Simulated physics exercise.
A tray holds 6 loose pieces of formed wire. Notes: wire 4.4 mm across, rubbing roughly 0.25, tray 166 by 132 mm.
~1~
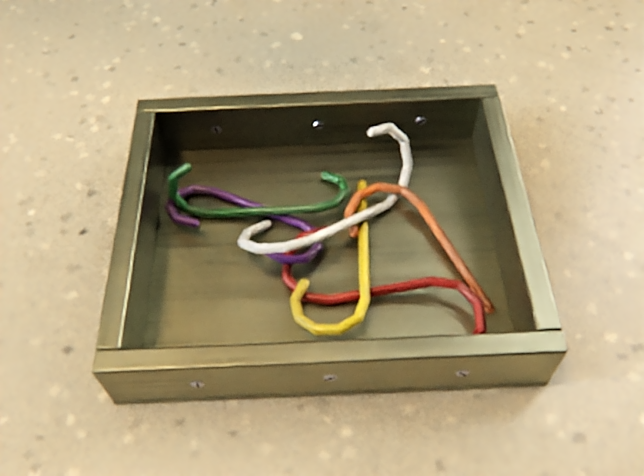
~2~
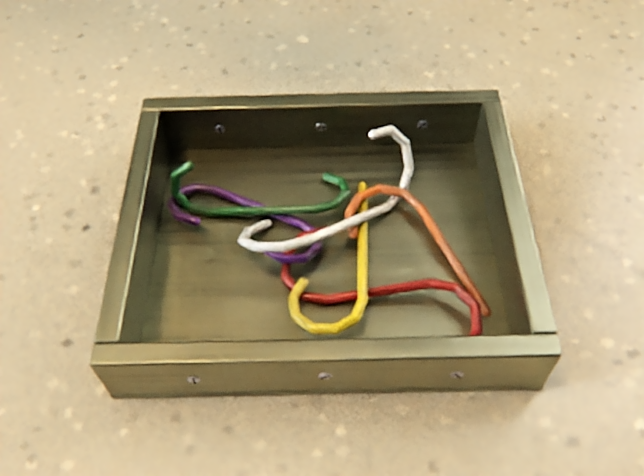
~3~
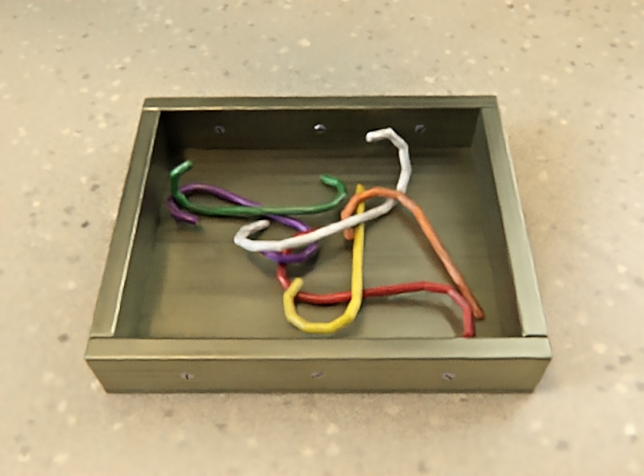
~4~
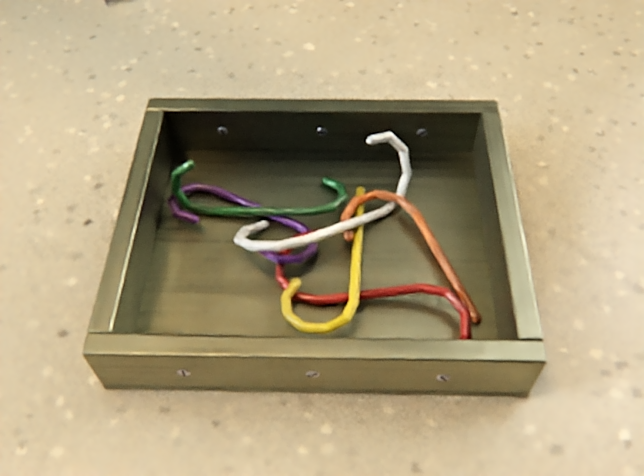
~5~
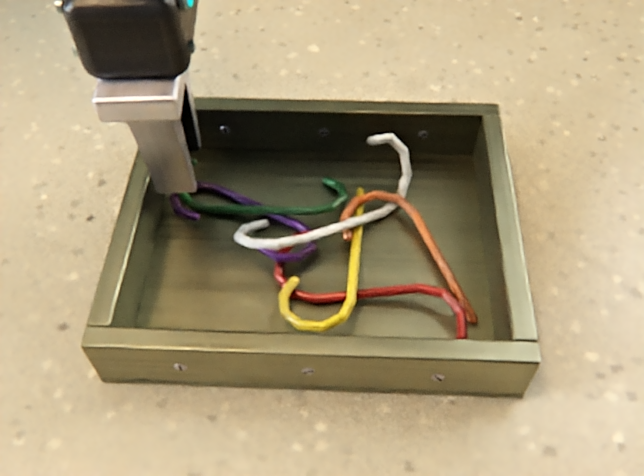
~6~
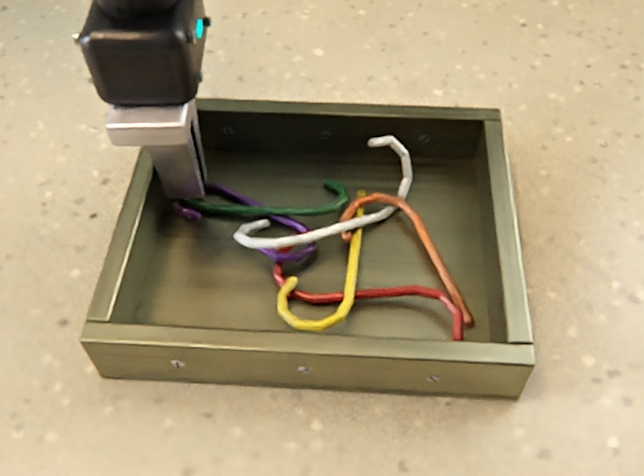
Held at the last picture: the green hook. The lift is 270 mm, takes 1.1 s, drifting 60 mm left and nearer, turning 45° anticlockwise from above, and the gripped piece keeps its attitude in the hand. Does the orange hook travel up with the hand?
No.
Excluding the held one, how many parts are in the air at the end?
Altogether I count 0.
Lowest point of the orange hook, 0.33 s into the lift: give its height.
About 0 mm up.
Then, 0.33 s into the lift, lowest point more than 20 mm over the tray floor, green hook 58 mm.
Then, 0.61 s into the lift, lowest point more than 20 mm over the tray floor, green hook 158 mm.
Then, 1.10 s into the lift, lowest point more than 20 mm over the tray floor, green hook 272 mm.
End, hanging green hook 272 mm; the other 5 are down.
